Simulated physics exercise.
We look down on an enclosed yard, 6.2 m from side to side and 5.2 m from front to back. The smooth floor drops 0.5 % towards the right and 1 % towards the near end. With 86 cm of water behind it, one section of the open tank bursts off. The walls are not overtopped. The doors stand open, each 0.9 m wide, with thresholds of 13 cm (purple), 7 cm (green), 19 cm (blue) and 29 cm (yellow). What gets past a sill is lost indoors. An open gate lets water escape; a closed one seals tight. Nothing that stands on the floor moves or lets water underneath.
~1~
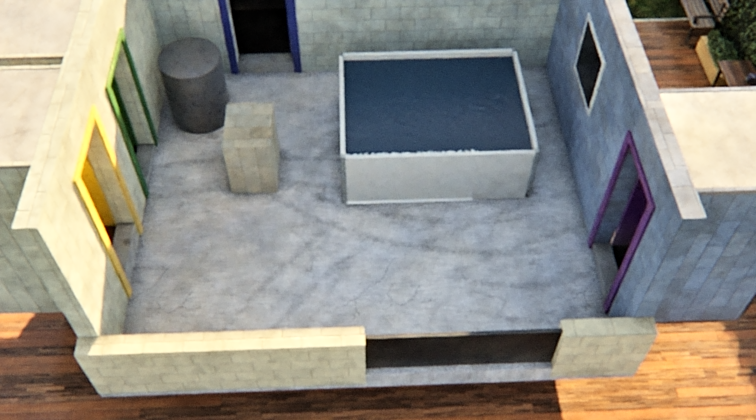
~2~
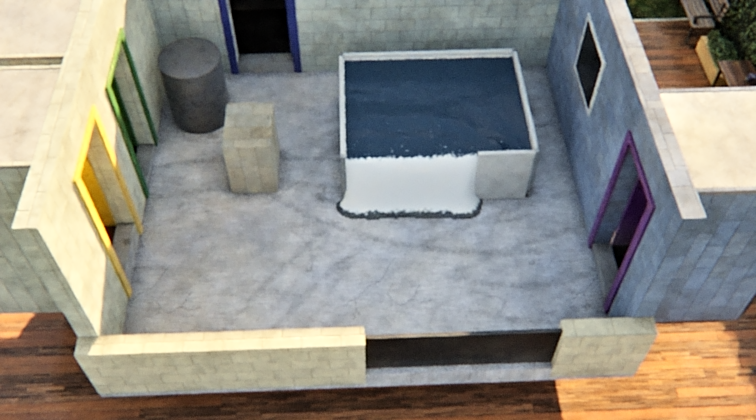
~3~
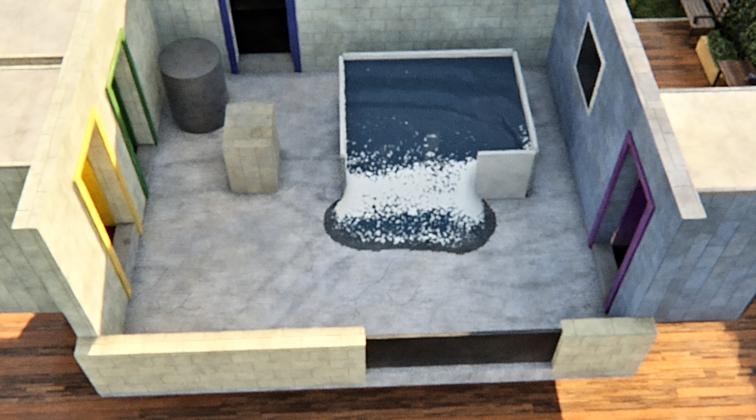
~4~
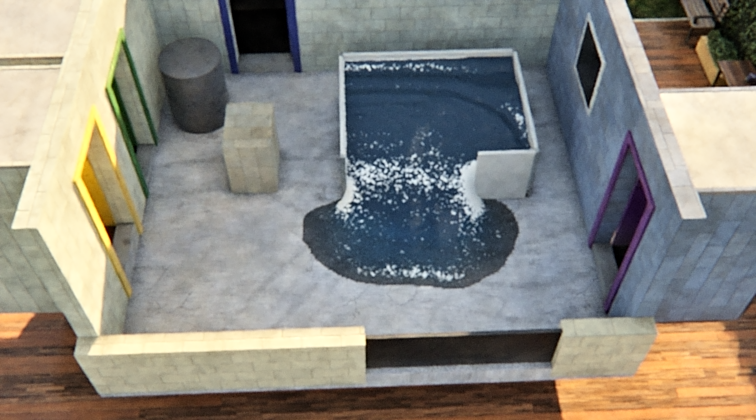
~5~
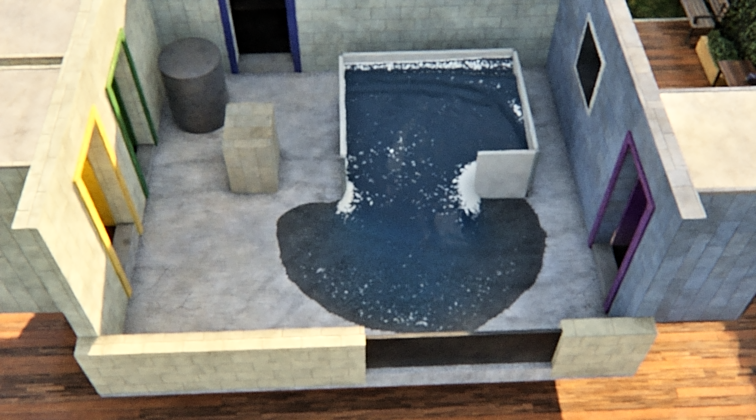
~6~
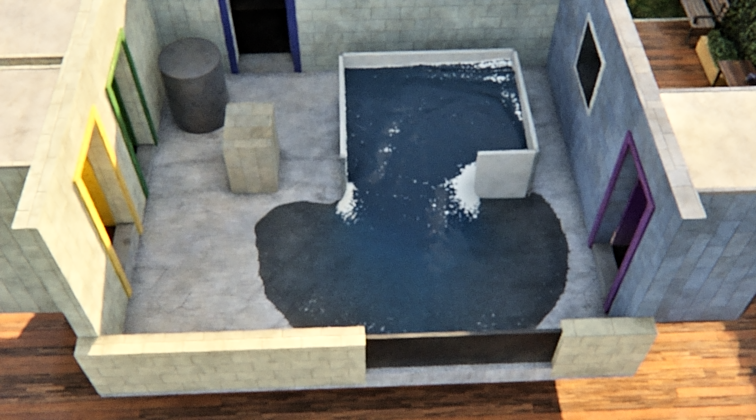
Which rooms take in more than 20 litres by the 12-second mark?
The water let in: At the purple door it goes over the limit; at the green door it goes over the limit; at the blue door it does not reach the limit; at the yellow door it stays under the limit.
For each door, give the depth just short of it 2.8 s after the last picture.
Depths in cm: Purple 25, green 8, blue 0, yellow 28.
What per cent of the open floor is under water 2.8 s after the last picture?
Near 75 per cent is wet.
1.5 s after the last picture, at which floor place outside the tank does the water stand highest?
Around (133, 365).
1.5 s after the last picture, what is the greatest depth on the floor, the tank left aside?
Up to some 65 cm.
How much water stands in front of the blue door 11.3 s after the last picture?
Roughly 12.0 cm deep.
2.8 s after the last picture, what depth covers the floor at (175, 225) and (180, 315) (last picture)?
Roughly 15 and 34 cm, in turn.
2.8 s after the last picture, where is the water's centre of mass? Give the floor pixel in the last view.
Around (380, 236).
Then, 0.7 s after the last picture water covers 40 % of the floor and is deepest (58 cm) near (411, 355); purple door 6 cm at the sill, 0 L in, green door not reached, blue door not reached, yellow door not reached.
Then, 1.5 s after the last picture water covers 50 % of the floor and is deepest (65 cm) near (133, 365); purple door 22 cm at the sill, 7 L in, green door not reached, blue door not reached, yellow door 11 cm at the sill, 0 L in.
Then, 2.8 s after the last picture water covers 75 % of the floor and is deepest (38 cm) near (118, 365); purple door 25 cm at the sill, 81 L in, green door 8 cm at the sill, 0 L in, blue door not reached, yellow door 28 cm at the sill, 2 L in.
Then, 6.3 s after the last picture water covers 100 % of the floor and is deepest (28 cm) near (478, 73); purple door 14 cm at the sill, 172 L in, green door 19 cm at the sill, 81 L in, blue door 17 cm at the sill, 1 L in, yellow door 14 cm at the sill, 4 L in.
Then, 11.3 s after the last picture water covers 100 % of the floor and is deepest (22 cm) near (367, 357); purple door 17 cm at the sill, 196 L in, green door 13 cm at the sill, 220 L in, blue door 12 cm at the sill, 1 L in, yellow door 13 cm at the sill, 4 L in.
